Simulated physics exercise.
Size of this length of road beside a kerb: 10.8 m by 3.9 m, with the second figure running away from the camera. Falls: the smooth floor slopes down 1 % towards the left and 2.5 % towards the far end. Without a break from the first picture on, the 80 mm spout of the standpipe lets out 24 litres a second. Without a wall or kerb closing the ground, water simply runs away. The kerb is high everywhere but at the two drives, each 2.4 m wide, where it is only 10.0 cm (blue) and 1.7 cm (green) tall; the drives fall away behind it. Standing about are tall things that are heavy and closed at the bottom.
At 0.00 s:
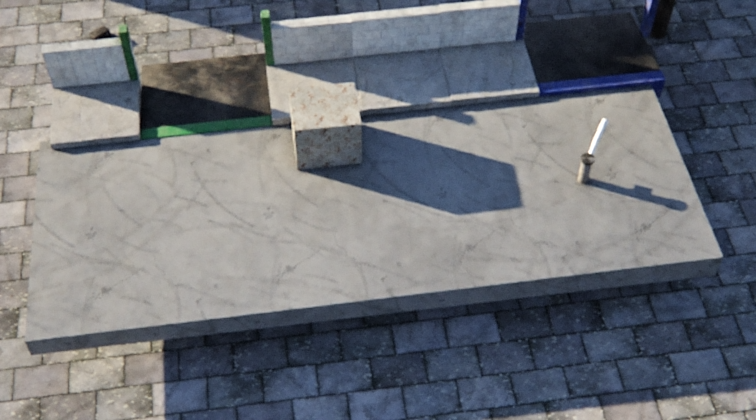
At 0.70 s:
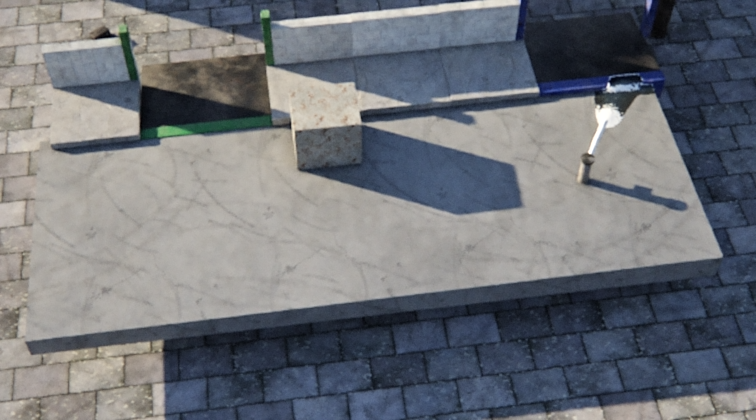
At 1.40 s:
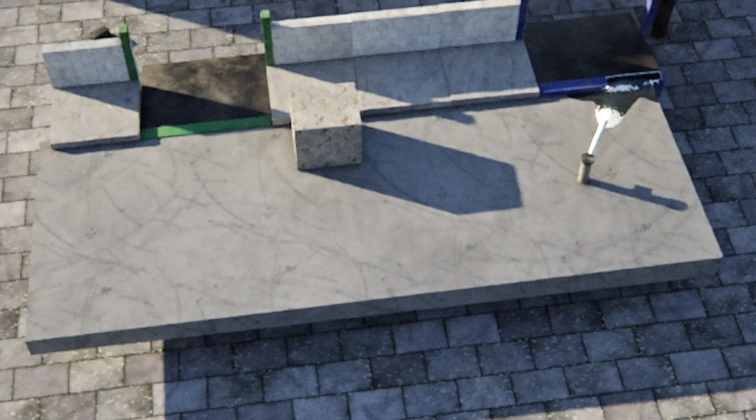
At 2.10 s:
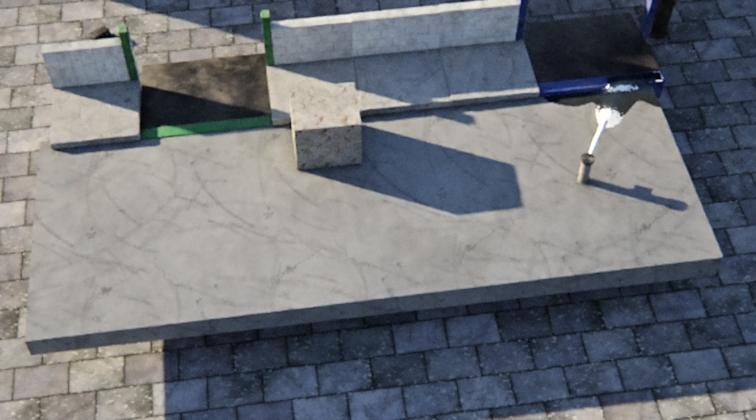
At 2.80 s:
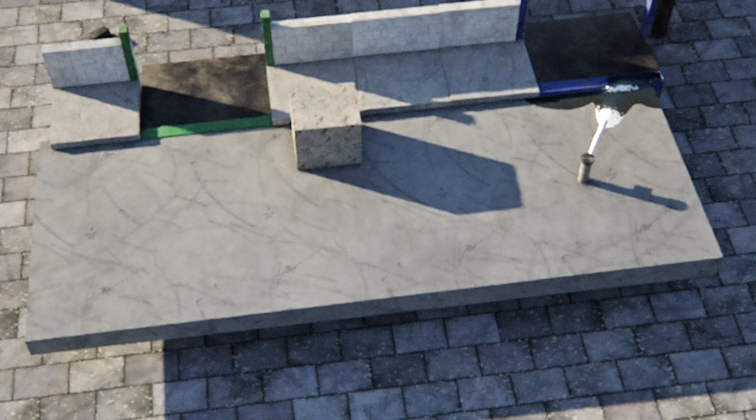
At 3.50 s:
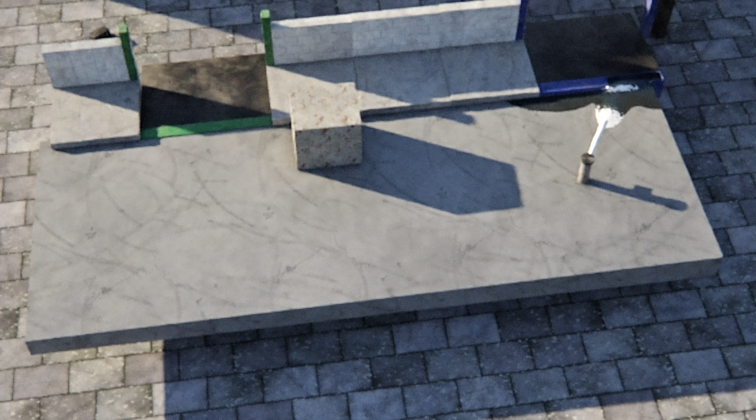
Water shot up from a small spout at the right of the smooth grey slab, ran to its far edge by the blue-edged dark gap, and spread a little wider there, mostly leftward.
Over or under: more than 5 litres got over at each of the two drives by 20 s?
At the end, the blue drive will get more than the stated amount, the green drive will get less than the stated amount.
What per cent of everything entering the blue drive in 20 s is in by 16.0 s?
Around 80 per cent of it is in by then.
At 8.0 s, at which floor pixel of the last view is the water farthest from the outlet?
Near (429, 111).
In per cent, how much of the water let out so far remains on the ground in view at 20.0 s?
Roughly 10 per cent.
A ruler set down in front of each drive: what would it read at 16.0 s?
Blue 4.5 cm, green 0.0 cm.
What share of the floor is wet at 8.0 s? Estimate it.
About 5 percent.
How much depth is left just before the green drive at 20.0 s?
Depth: Approx. 0.6 cm.
After 5.0 s water covers 5 % of the floor and is deepest (13 cm) near (620, 90); blue drive 4.6 cm at the lowered kerb, 45 L in, green drive not reached.
After 8.0 s water covers 5 % of the floor and is deepest (13 cm) near (620, 90); blue drive 4.6 cm at the lowered kerb, 78 L in, green drive not reached.
After 12.0 s water covers 5 % of the floor and is deepest (13 cm) near (620, 90); blue drive 4.6 cm at the lowered kerb, 121 L in, green drive not reached.
After 16.0 s water covers 10 % of the floor and is deepest (13 cm) near (620, 90); blue drive 4.5 cm at the lowered kerb, 164 L in, green drive not reached.
After 20.0 s water covers 10 % of the floor and is deepest (13 cm) near (620, 90); blue drive 4.5 cm at the lowered kerb, 207 L in, green drive 0.54 cm at the lowered kerb, 0 L in.
